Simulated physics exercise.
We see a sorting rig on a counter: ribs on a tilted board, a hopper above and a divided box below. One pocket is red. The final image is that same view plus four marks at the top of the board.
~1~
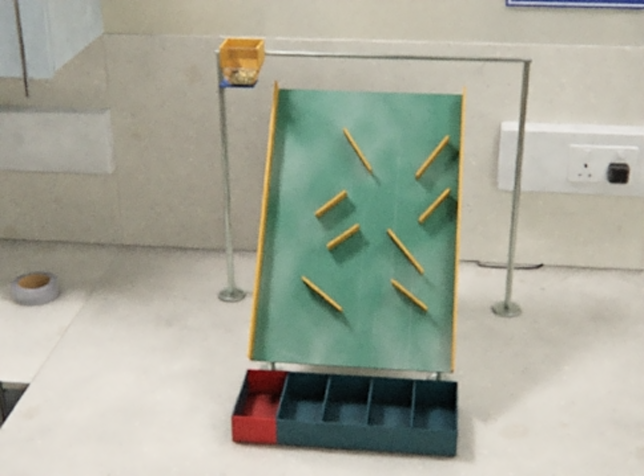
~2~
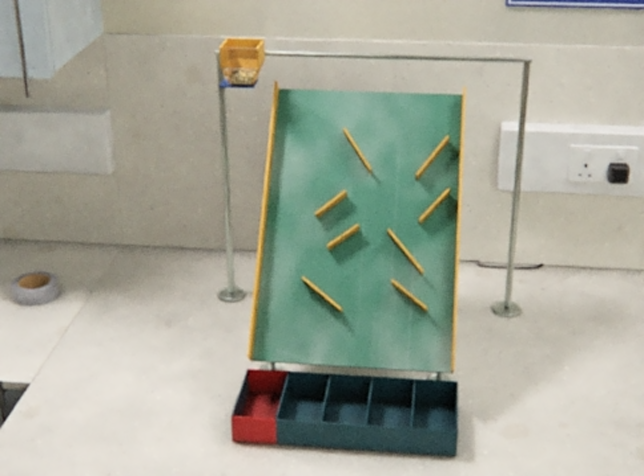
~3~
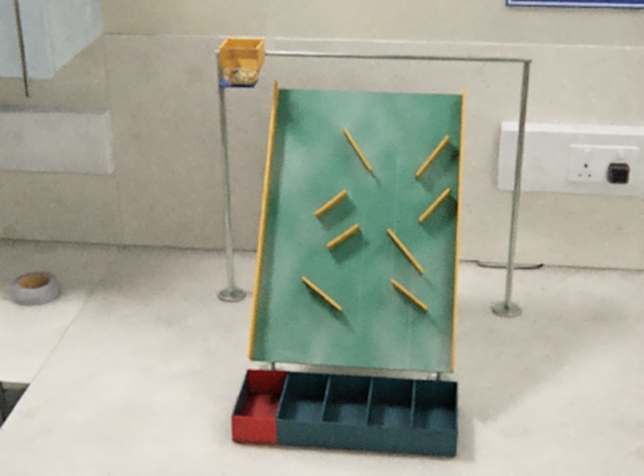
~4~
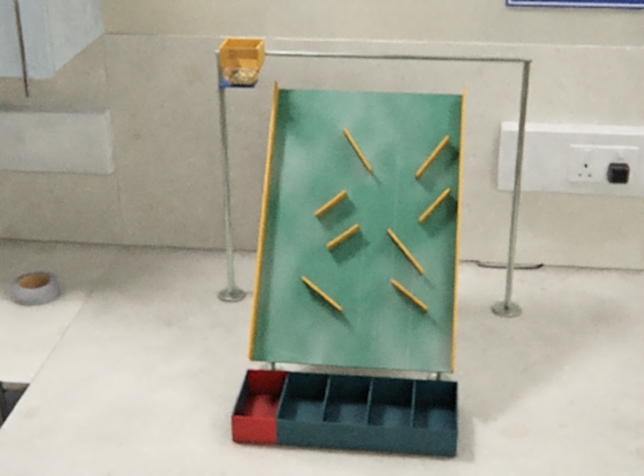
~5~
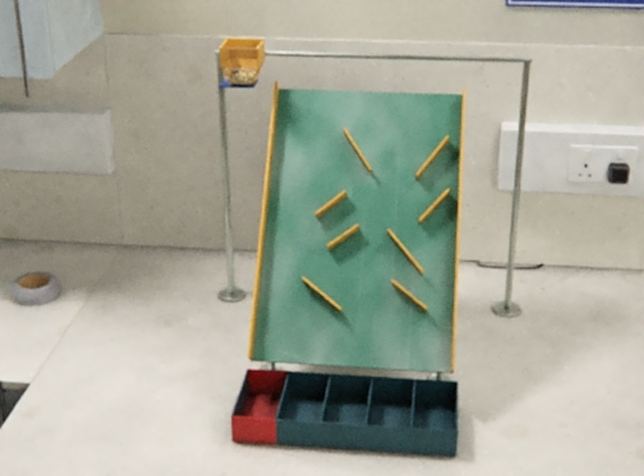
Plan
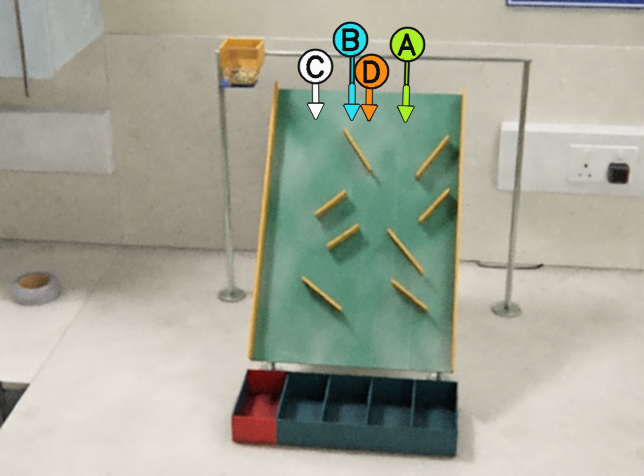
On a counter, a hopper, a ribbed green board and a divided box stay still.
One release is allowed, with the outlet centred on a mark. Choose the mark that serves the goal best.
C.
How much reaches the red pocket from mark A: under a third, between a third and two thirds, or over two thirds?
Under a third.
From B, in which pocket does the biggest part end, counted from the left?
It is the fifth one.
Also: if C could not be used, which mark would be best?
That is mark B.
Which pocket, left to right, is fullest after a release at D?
It is the fifth one.
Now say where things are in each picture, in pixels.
Hopper at (243, 75), soya beans, door shut, in the first frame.
Ribs (344, 128) to (371, 169), (417, 175) to (448, 136), (316, 214) to (346, 190), in the second frame.
Ribs (419, 220) to (449, 189), (327, 246) to (358, 224), (388, 229) to (423, 271), in the third frame.
Ribs (302, 277) to (341, 309), (392, 280) to (427, 308), in the fourth frame.
Red pocket at (254, 428), number 1 of 5 from the left, in the fifth frame.
On the marked copy, mark A meets the board at (405, 116); mark B meets the board at (351, 114); mark C meets the board at (315, 113); mark D meets the board at (369, 114).
If A is chosen, a stray few in the red pocket, nearly all in other pockets, a stray few outside the box.
If B is chosen, about a quarter in the red pocket, about two thirds in other pockets, a small part outside the box.
If C is chosen, most in the red pocket, a small part in other pockets, a small part outside the box.
If D is chosen, a stray few in the red pocket, nearly all in other pockets, a small part outside the box.
